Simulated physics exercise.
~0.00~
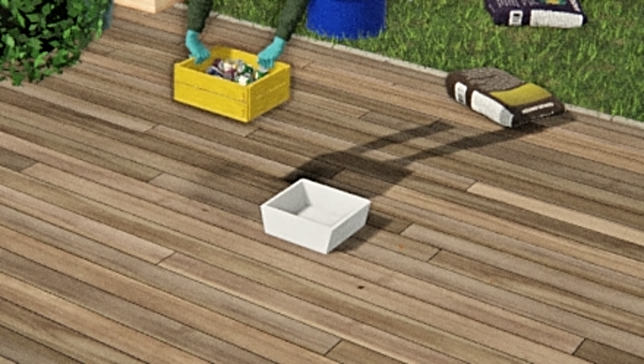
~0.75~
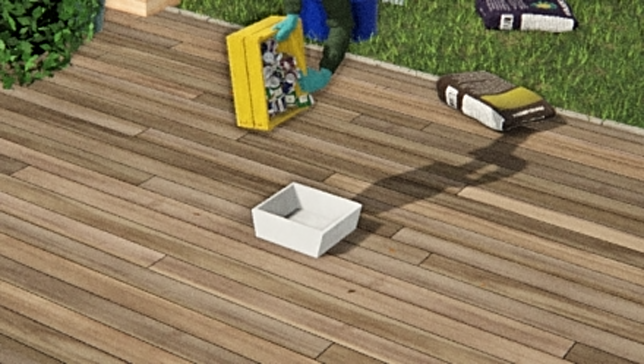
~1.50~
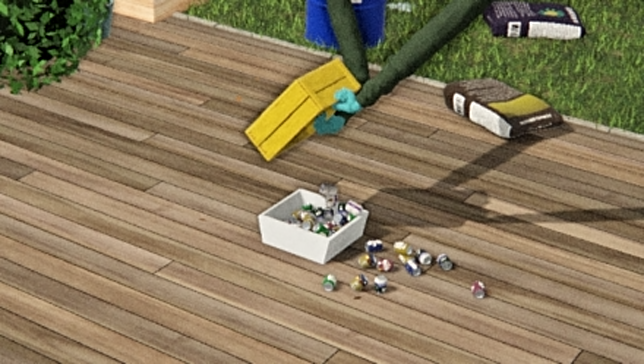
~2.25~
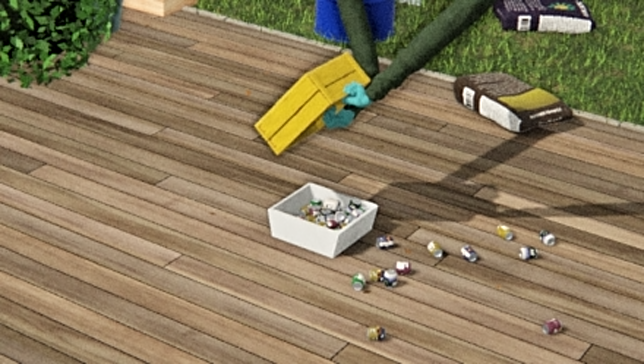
A yellow box full of small cans was lifted and tipped over by gloved hands above a white box on a wooden deck, and while many cans landed inside, others spilled out and rolled across the boards to the right.
